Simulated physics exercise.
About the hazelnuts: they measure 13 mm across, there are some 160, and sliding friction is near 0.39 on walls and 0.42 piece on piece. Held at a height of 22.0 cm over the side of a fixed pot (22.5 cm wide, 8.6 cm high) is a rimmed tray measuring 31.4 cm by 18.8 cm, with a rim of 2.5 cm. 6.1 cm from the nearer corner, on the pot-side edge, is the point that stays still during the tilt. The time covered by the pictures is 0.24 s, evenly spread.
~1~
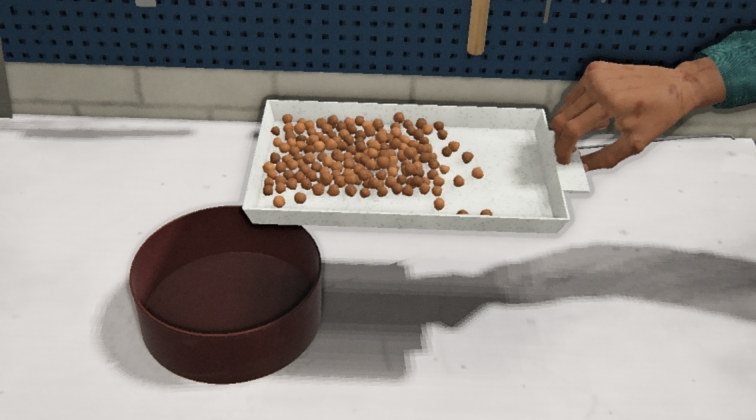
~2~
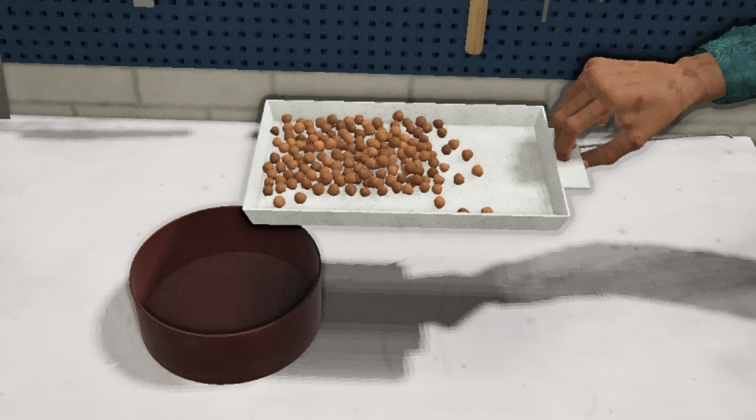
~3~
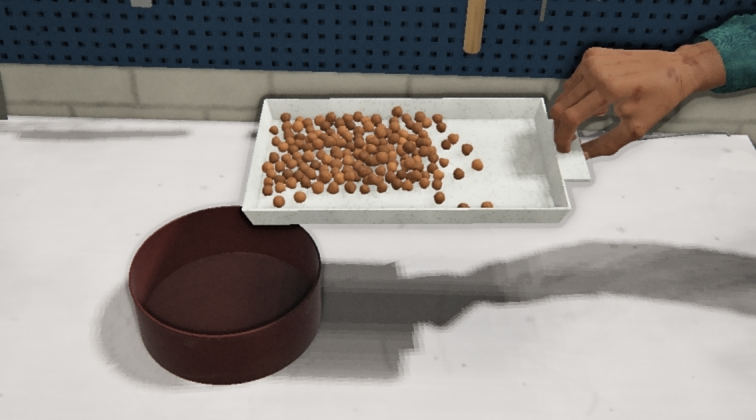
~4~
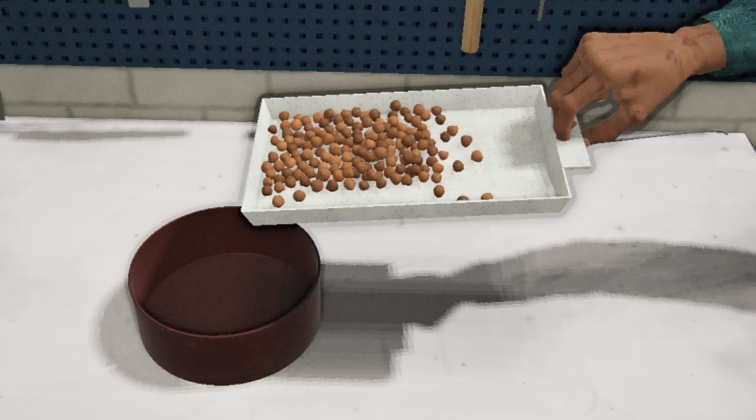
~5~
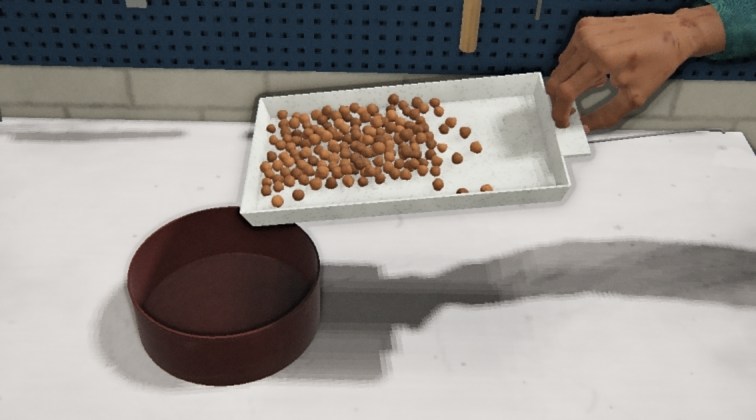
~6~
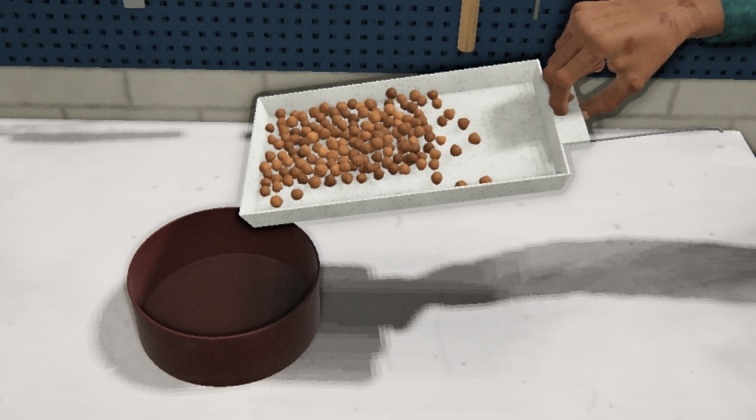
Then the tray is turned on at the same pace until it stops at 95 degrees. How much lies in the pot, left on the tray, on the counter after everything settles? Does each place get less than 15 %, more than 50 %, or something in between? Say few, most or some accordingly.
Pot: Most. Tray: Few. Counter: Few.
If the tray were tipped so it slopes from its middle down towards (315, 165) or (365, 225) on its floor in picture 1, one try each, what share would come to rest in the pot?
I'd put it at about 80 per cent for the first tilt and about 40 per cent for the second.
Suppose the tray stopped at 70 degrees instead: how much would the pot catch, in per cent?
Around 75 %, I reckon.
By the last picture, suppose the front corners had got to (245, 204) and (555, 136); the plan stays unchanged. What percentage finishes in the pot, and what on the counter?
That works out as pot 85 and counter 15.
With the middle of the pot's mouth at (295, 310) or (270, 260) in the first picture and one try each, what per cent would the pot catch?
Estimates: 40 in a hundred and 75 in a hundred.
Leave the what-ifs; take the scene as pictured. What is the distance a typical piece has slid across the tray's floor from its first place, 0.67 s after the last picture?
4 cm.
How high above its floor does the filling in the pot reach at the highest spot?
It reaches roughly 3.0 cm.
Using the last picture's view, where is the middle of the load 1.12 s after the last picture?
Approximately (247, 164) in the last view.
Then, 0.67 s after the last picture, tilt 50 degrees; the tray holds 100 %, the pot 0 %.
Then, 1.12 s after the last picture, tilt 76 degrees; the tray holds 80 %, the pot 10 %.
Then, 1.65 s after the last picture, tilt 95 degrees; the tray holds 0 %, the pot 90 %.
In the end, pot 95 %, tray 0 %, counter 5 %.
